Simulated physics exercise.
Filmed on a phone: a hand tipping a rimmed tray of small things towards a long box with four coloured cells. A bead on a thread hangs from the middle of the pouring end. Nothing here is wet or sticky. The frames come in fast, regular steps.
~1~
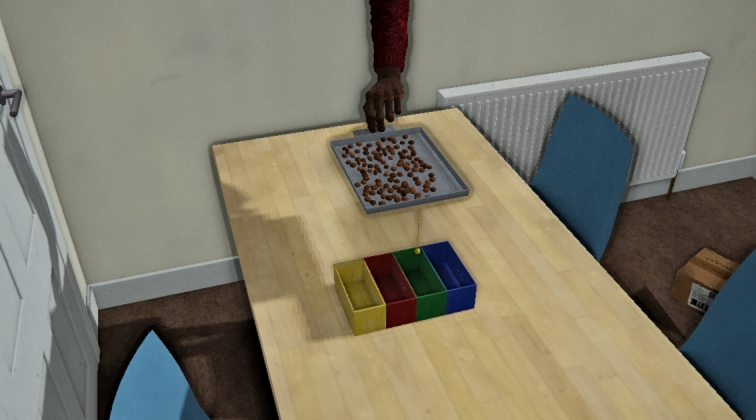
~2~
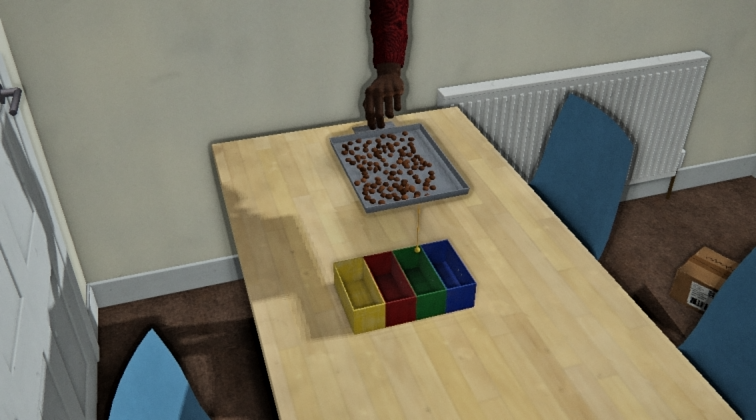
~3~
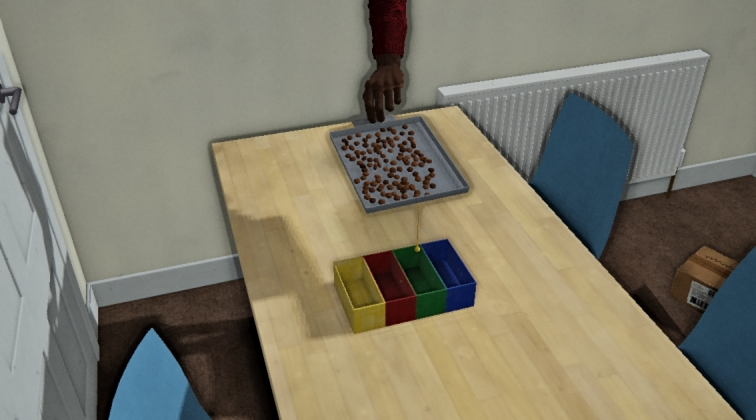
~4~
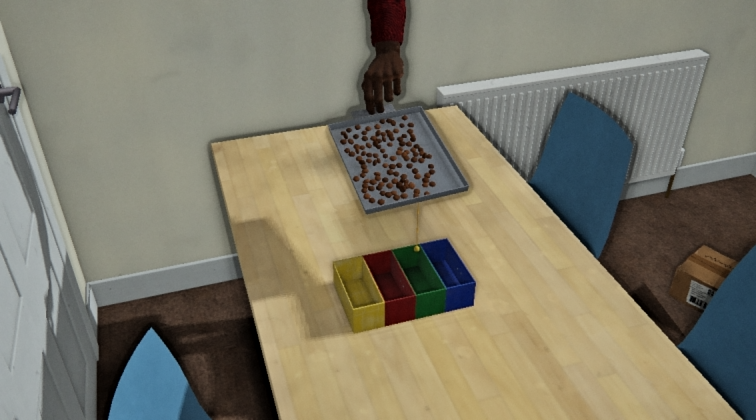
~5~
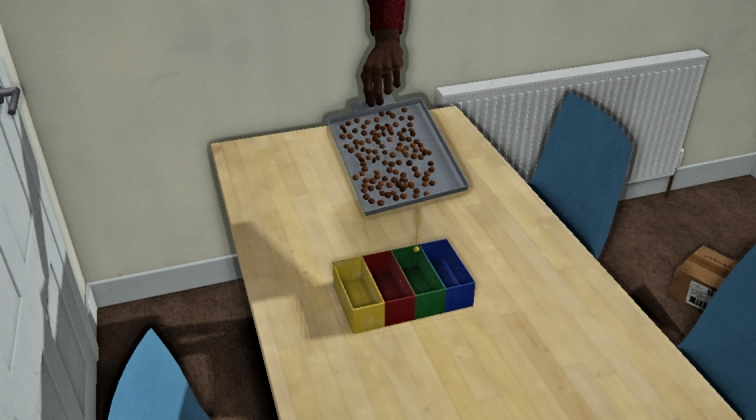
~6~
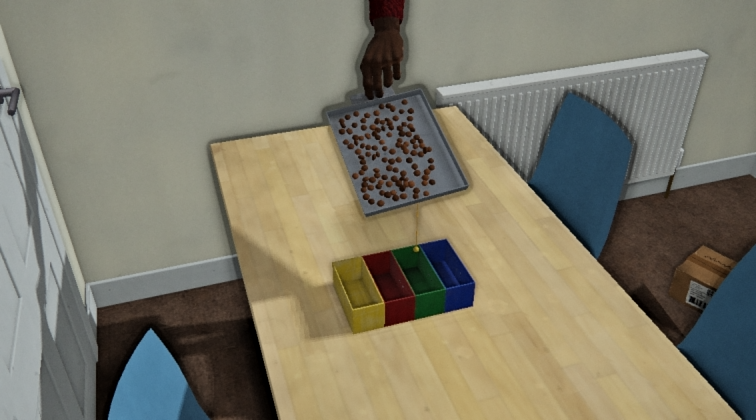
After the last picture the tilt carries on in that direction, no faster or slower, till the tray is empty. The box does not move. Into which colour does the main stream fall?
The red cell gets the most.
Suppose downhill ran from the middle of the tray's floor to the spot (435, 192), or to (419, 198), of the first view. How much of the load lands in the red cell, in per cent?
The first gives 0 %, the second 10 %.
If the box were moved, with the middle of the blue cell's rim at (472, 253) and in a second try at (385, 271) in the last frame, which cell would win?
At the first place the yellow cell, at the second the blue cell.
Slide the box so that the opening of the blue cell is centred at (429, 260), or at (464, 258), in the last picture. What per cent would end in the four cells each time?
Roughly 100 per cent, and 100 per cent.
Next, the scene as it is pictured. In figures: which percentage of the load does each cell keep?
Yellow cell near 20; red cell near 50; green cell near 20; blue cell near 10.
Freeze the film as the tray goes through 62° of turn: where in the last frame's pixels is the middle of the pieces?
Close to (391, 188).
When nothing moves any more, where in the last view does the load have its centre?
Near (391, 300).
Just after the last frame, tray tipped steeply; almost all on the tray; just a few falling or outside the box.
A moment on, tray tipped right over; roughly a quarter on the tray; roughly a quarter in the red cell; about a tenth in the yellow cell; about a tenth in the green cell; just a few in the blue cell; roughly a quarter falling or outside the box.
Further on, tray tipped past a quarter turn; roughly half in the red cell; roughly a quarter in the green cell; roughly a quarter in the yellow cell; about a tenth in the blue cell; just a few falling or outside the box.
When it is over, tray tipped past a quarter turn; roughly half in the red cell; roughly a quarter in the green cell; roughly a quarter in the yellow cell; about a tenth in the blue cell; just a few outside the box.
